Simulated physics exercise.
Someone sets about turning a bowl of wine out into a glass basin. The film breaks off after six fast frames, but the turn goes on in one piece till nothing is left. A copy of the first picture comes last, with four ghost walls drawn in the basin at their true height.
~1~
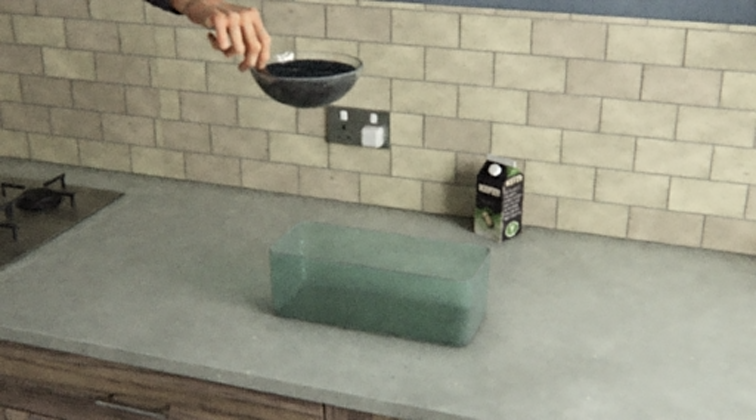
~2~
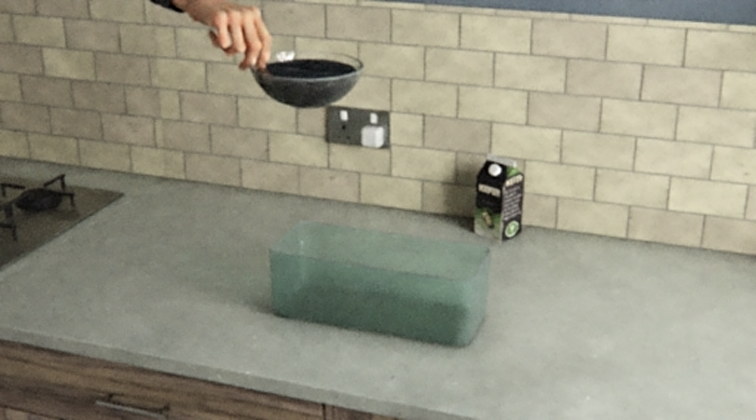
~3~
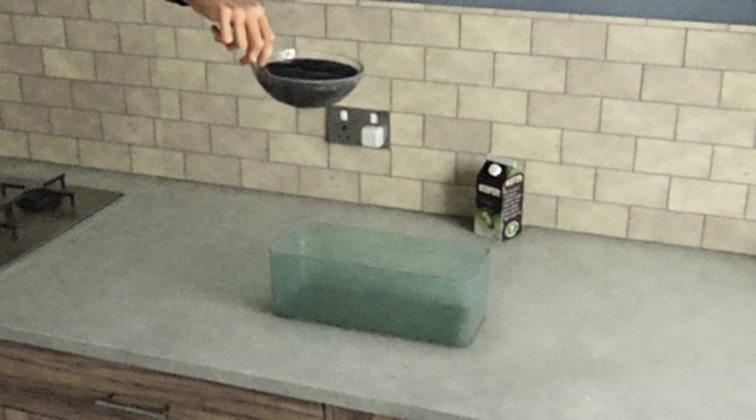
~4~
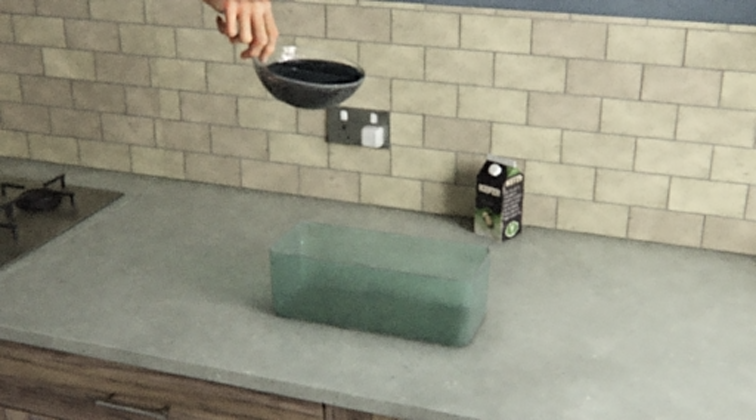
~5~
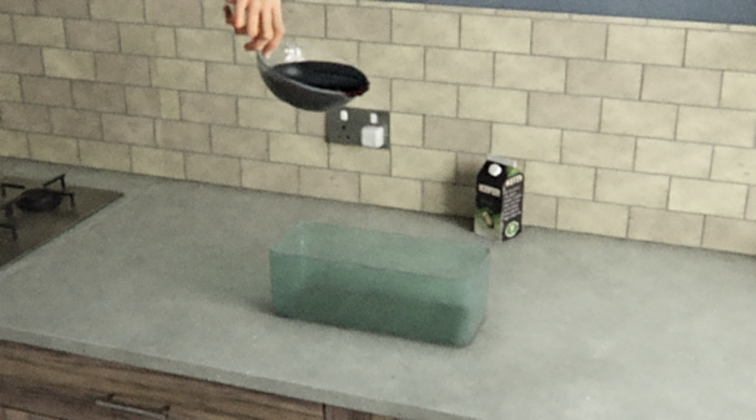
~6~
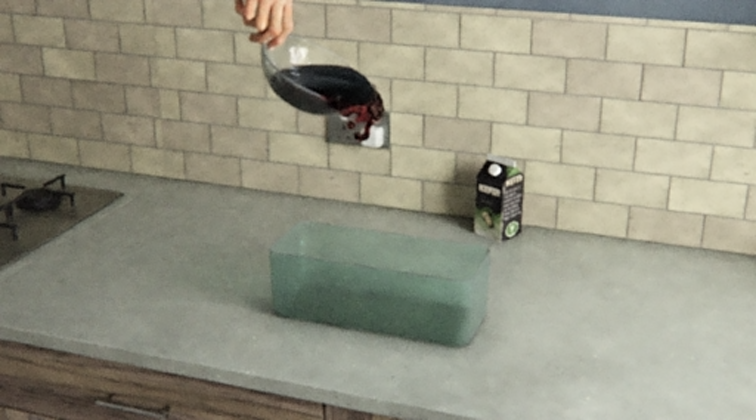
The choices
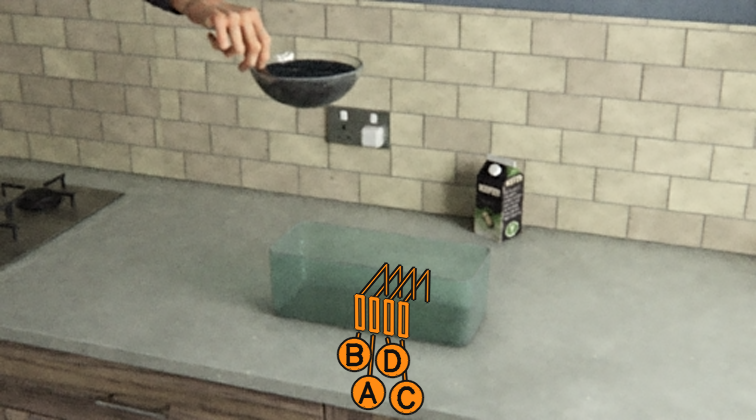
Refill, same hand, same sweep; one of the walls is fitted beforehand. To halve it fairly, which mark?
Use place C.
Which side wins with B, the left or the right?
The right side.
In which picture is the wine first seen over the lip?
In picture 5.
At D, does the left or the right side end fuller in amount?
The right side.
On the marked copy, A at (373, 335); B at (358, 333); C at (402, 340); D at (387, 338).
With A, about 17 % ends left of the wall and 77 % right of it; 6 % is lost outside.
With B, about 9 % ends left of the wall and 84 % right of it; 6 % is lost outside.
With C, about 48 % ends left of the wall and 45 % right of it; 6 % is lost outside.
With D, about 29 % ends left of the wall and 65 % right of it; 6 % is lost outside.
